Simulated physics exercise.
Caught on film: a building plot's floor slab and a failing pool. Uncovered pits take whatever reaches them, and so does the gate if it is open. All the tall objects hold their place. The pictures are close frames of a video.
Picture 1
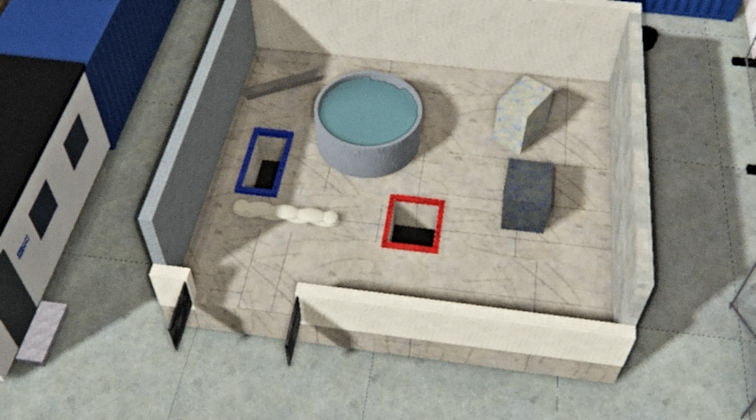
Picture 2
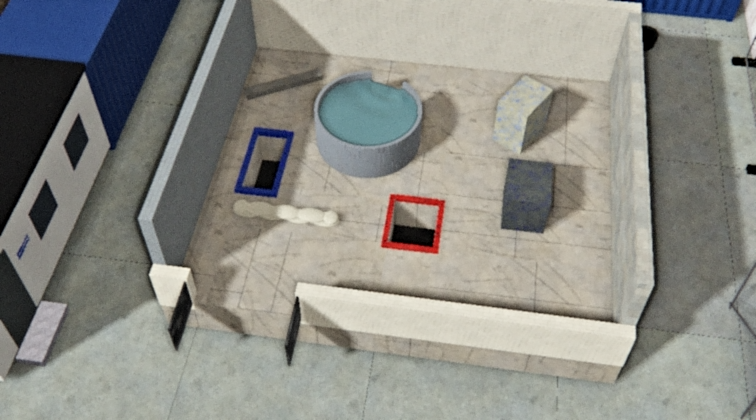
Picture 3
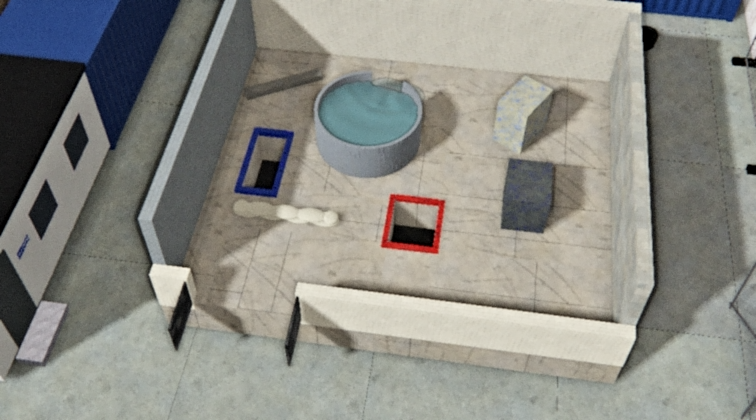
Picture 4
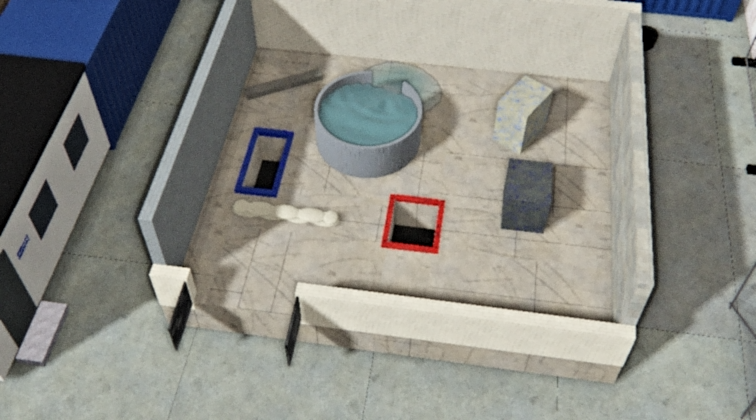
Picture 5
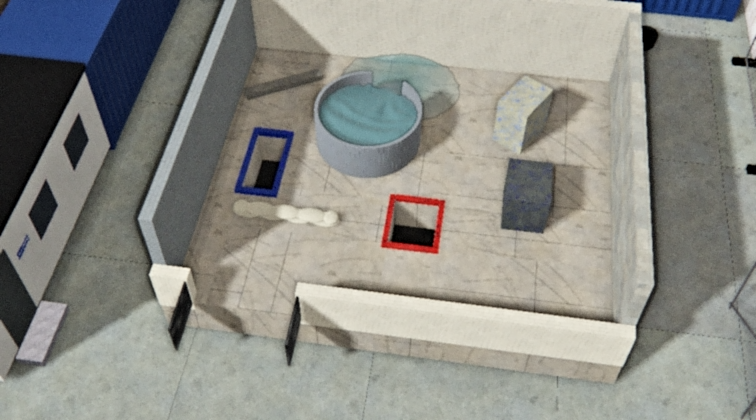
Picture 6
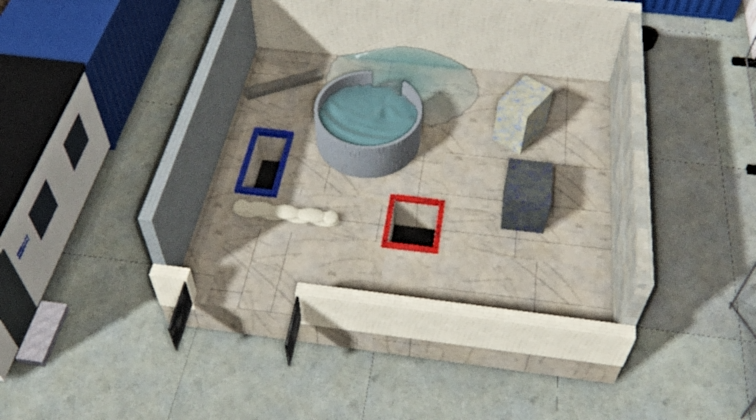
Water breaks through the far side of a round grey tank on a walled building plot's floor slab, seen from high above by a still camera. Around the tank lie a blue-framed opening, a red-framed opening, a pale lumpy strip, a grey beam and two blocks. The tank's water first lies still, then a gap opens at its back rim and a clear sheet spreads behind it and rightward.
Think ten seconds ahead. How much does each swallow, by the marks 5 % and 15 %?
The gate takes less than 5 %; the red pit takes less than 5 %; the blue pit takes less than 5 %.
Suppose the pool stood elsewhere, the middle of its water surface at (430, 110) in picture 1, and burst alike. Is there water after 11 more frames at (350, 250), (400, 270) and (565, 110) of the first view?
As listed: No water, not flooded, under water.
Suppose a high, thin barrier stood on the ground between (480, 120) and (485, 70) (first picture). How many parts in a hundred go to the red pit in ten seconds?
Parts in a hundred: Red 10.
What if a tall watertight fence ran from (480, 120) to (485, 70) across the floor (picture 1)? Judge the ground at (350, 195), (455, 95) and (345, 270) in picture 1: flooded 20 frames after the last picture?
In turn: Not flooded, wet, clear.
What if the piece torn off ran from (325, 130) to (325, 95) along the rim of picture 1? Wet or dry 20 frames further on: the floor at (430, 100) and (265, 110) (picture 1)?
In turn: Dry, awash.
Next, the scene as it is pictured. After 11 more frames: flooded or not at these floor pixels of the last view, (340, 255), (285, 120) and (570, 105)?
As listed: No water, no water, wet.
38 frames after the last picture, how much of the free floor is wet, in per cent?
About 65 per cent.
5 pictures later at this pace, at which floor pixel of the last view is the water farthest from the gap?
At about (566, 83).
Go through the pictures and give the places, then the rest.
Still water in the round tank at (368, 111), in the first frame.
The front is at a hidden place, out from the gap on the round tank's far side, in the second frame.
The front is at (420, 92), out from the gap on the round tank's far side, in the third frame.
Water pours out on the round tank's far side and has run to (414, 68), in the fourth frame.
Water pours out on the round tank's far side and has run to (445, 67), in the fifth frame.
Water pours out on the round tank's far side and has run to (468, 69), in the sixth frame.
A moment on, water covers 10 % of the floor; the gate 0 %, the red pit 0 %, the blue pit 0 %.
Next, water covers 20 % of the floor; the gate 0 %, the red pit 0 %, the blue pit 0 %.
Then, water covers 35 % of the floor; the gate 0 %, the red pit 0 %, the blue pit 0 %.
Later, water covers 65 % of the floor; the gate 0 %, the red pit 0 %, the blue pit 0 %.
In the end, water covers 90 % of the floor; the gate 1 %, the red pit 1 %, the blue pit 0 %.
